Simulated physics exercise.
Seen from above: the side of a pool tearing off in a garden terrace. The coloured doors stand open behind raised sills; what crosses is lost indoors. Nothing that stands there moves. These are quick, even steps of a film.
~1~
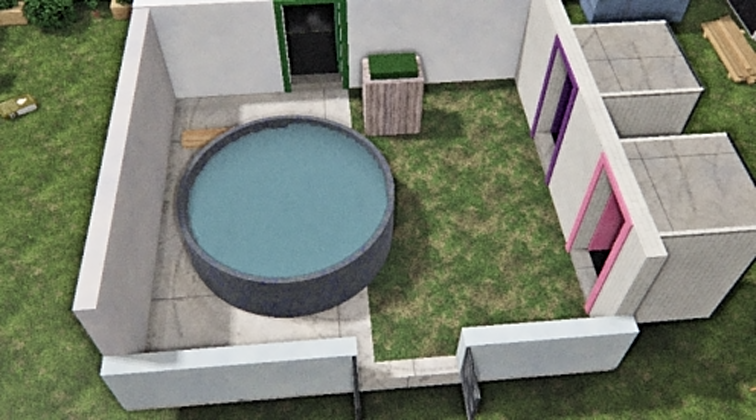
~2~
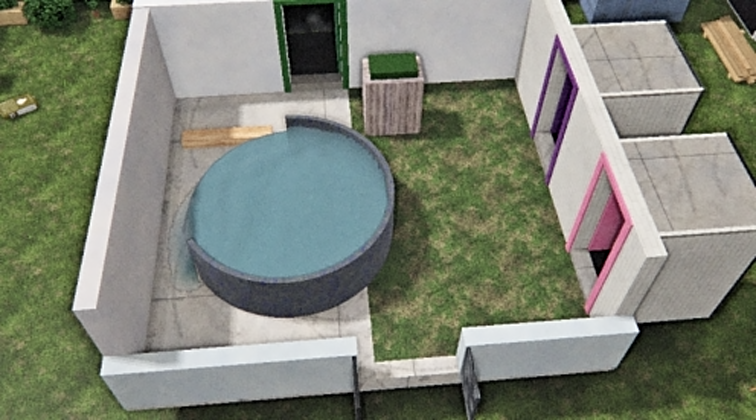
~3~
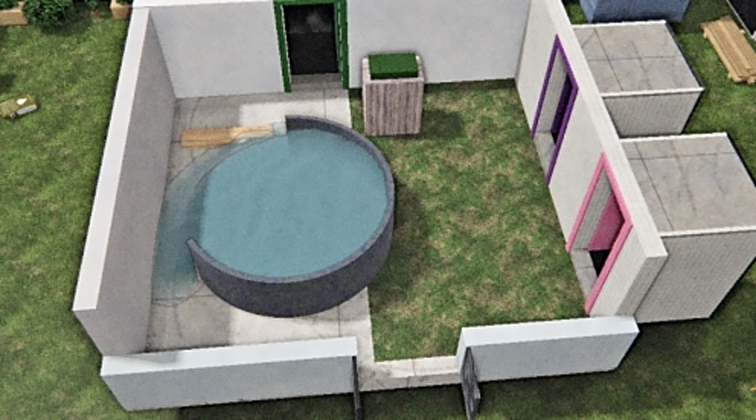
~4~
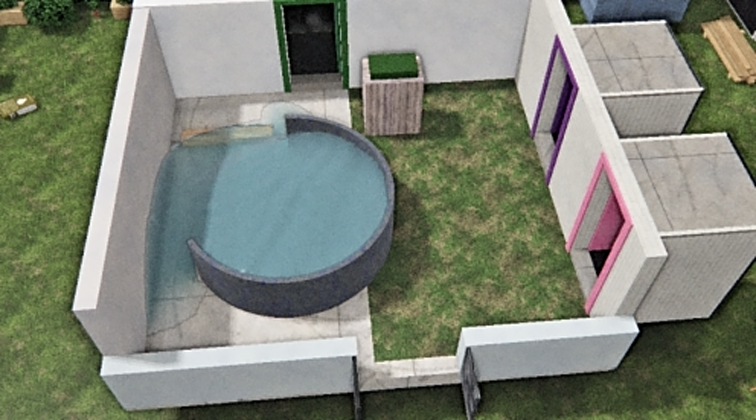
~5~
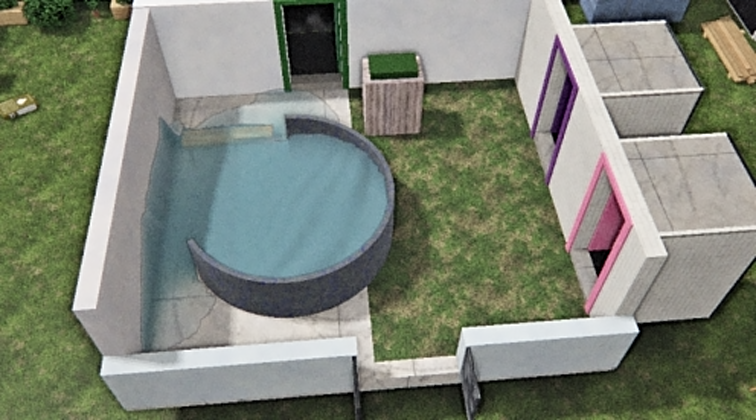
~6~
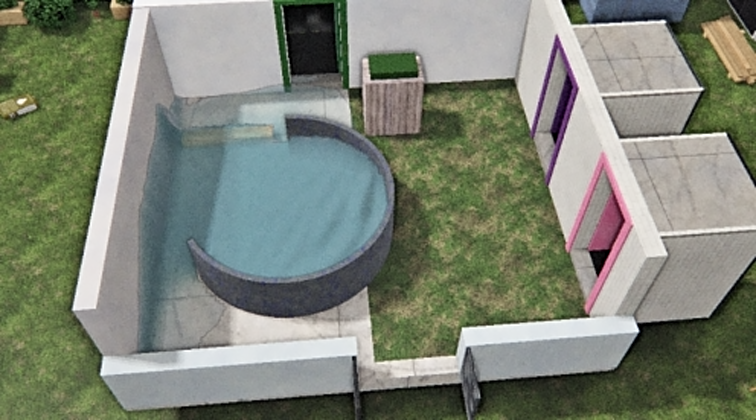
In this clip, seen from above, the left side of a round pool in a walled garden terrace tears away, and water pours out over the paving, reaching the left wall and then spreading along the back wall.
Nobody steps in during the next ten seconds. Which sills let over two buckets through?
The purple door stays under that; the green door takes more than that; the pink door takes more than that.
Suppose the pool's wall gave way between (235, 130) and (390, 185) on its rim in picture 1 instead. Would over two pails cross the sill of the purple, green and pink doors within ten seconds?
One by one: Purple door is over, green door floods, pink door takes more.
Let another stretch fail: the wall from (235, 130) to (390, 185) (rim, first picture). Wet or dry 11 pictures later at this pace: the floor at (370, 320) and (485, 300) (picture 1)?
As listed: No water, not flooded.
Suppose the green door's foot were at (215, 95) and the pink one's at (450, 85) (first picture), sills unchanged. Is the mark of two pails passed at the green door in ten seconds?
In short: The green one goes over.
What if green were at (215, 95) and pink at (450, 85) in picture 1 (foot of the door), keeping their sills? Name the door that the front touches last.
That is the purple one.
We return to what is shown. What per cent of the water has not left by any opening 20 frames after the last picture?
Roughly 98 per cent.
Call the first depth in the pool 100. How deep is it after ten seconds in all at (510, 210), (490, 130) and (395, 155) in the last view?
In that order: 16, 20 and 18 per cent.
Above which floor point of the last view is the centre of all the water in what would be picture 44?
Roughly at (337, 206).
A moment on, water covers 35 % of the floor; the purple door not reached, the green door under two buckets in, the pink door not reached.
Next, water covers 50 % of the floor; the purple door not reached, the green door under two buckets in, the pink door not reached.
Then, water covers 85 % of the floor; the purple door not reached, the green door over two buckets in, the pink door not reached.
Later, water covers 100 % of the floor; the purple door wet at the sill, nothing in, the green door far over two buckets in, the pink door over two buckets in.
In the end, water covers 95 % of the floor; the purple door wet at the sill, nothing in, the green door far over two buckets in, the pink door far over two buckets in.
